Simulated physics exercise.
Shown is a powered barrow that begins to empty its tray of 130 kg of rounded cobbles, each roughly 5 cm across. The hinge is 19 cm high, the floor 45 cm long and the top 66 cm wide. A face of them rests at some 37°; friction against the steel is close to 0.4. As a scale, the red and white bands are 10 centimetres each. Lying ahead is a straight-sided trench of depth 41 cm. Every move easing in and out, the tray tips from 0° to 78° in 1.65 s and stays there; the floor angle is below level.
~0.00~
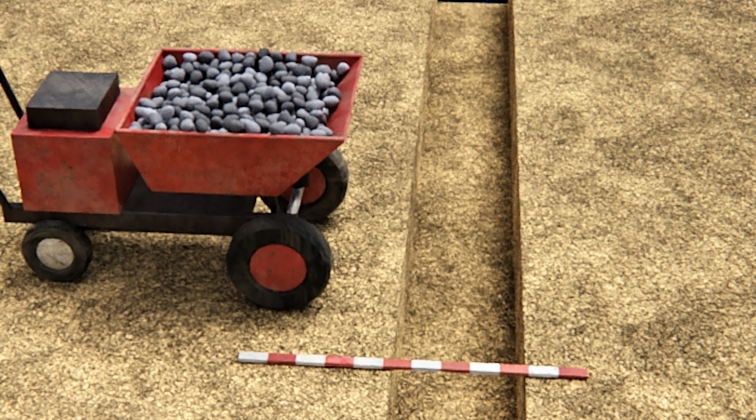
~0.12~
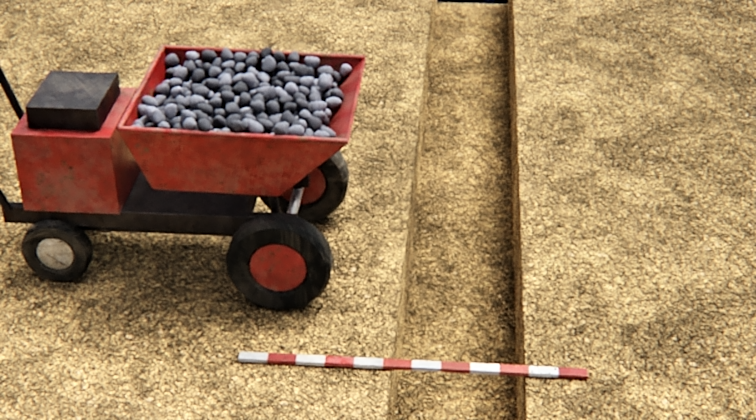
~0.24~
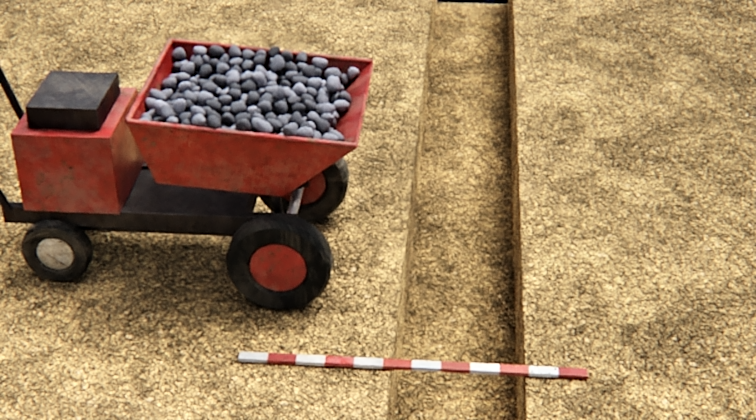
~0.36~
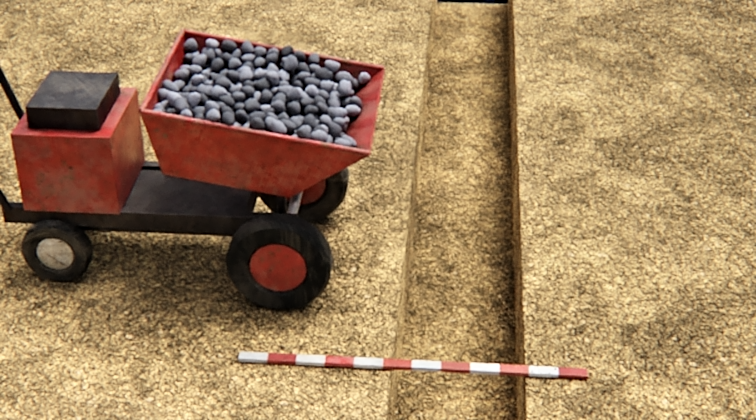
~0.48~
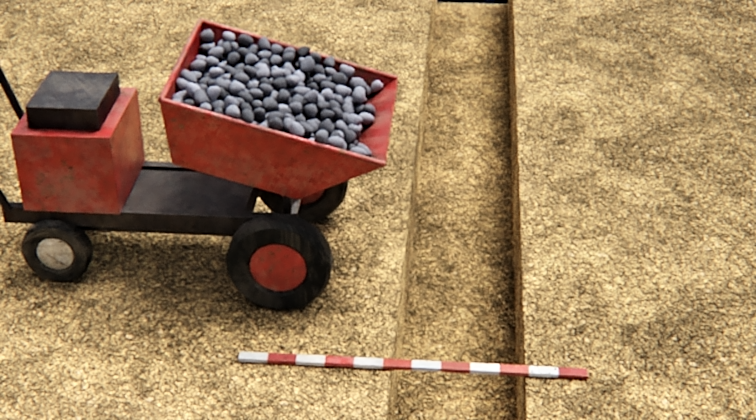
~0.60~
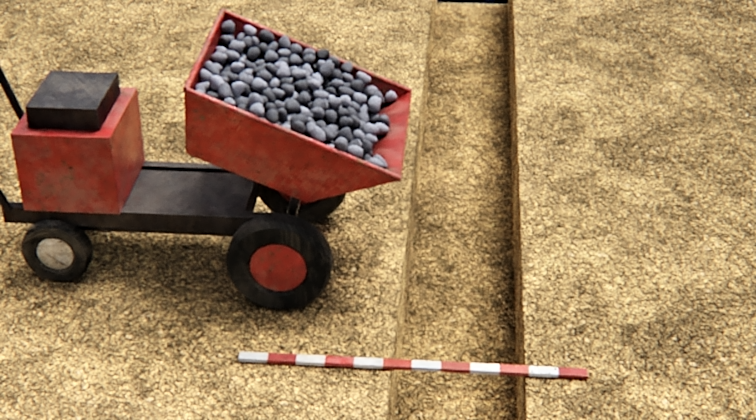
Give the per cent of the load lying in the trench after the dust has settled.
Close to 99 in every hundred.
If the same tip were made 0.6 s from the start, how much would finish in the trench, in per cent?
I'd put it at some 85 in a hundred.
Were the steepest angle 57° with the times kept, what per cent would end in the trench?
It would be close to 80 percent.
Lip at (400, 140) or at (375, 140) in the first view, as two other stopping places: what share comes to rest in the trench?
Around 55% for the first place and 80% for the second.
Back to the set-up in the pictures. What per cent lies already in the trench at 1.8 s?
About 80 per cent by then.
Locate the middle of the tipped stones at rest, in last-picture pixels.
I'd point somewhere around (472, 334).
After 1.2 s the floor is at 66°; 95 % in the tray, 5 % in the trench; the foremost stones are at (482, 263).
After 1.8 s the floor is at 78°; 20 % in the tray, 79 % in the trench, 1 % past the trench; the foremost stones are at (544, 301).
After 2.1 s the floor is at 78°; 1 % in the tray, 98 % in the trench, 1 % past the trench; the foremost stones are at (557, 294).
After 4.1 s the floor is at 78°; 0 % in the tray, 99 % in the trench, 1 % past the trench; the foremost stones are at (560, 330).
